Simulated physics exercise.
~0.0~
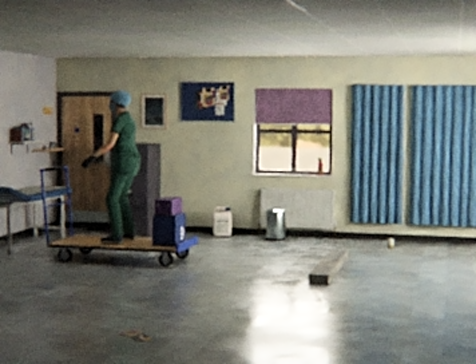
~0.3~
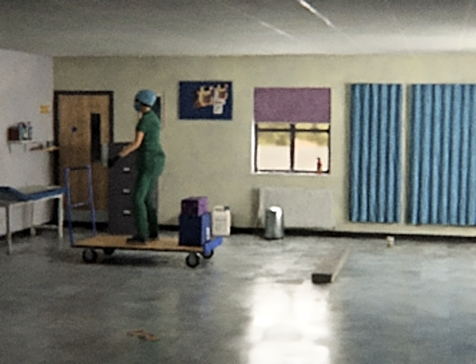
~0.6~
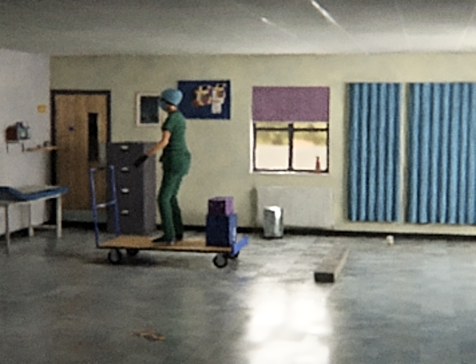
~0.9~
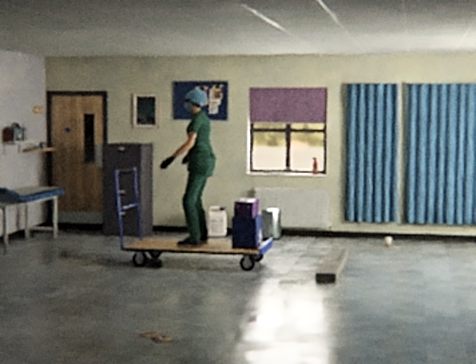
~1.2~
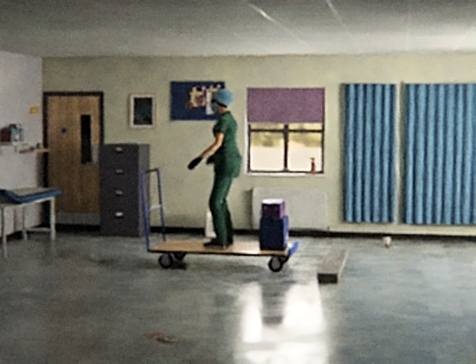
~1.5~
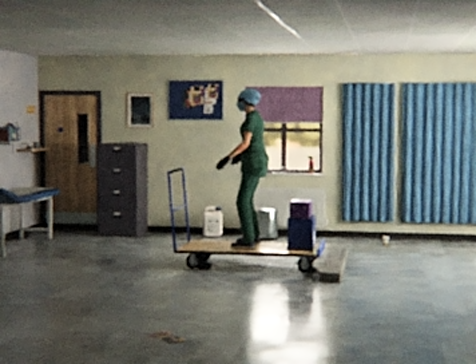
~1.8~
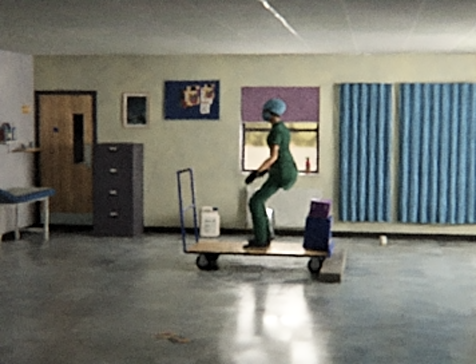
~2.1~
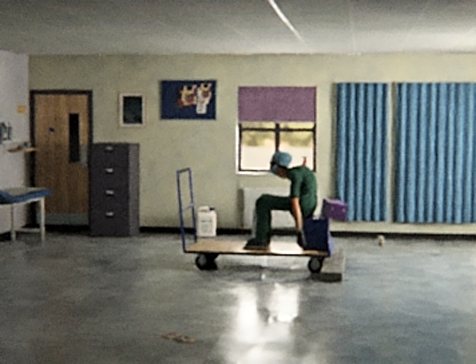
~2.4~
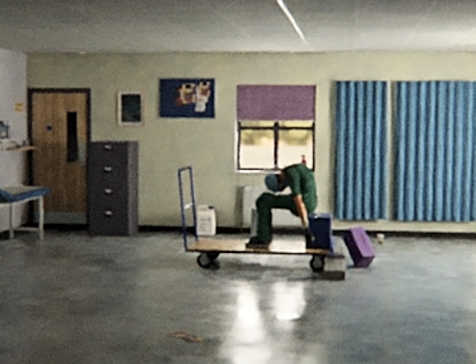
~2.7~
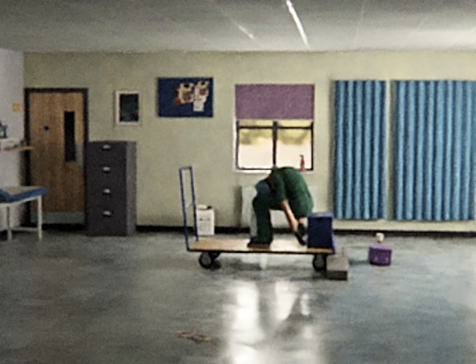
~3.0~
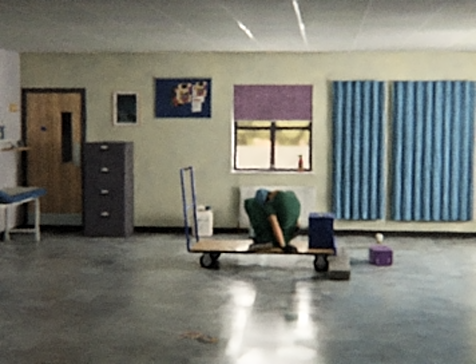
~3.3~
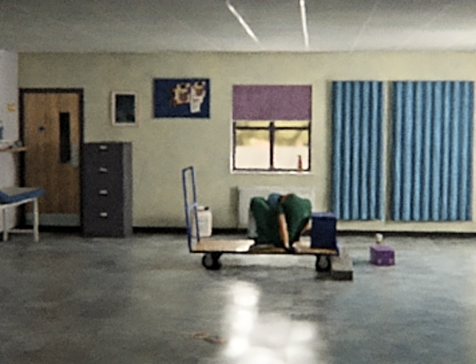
A flat trolley carrying a standing person in green scrubs and two stacked boxes rolls right across a room and stops at a low kerb; the person folds forward and ends slumped on the deck behind the blue box, while the purple box tumbles onto the floor beyond.
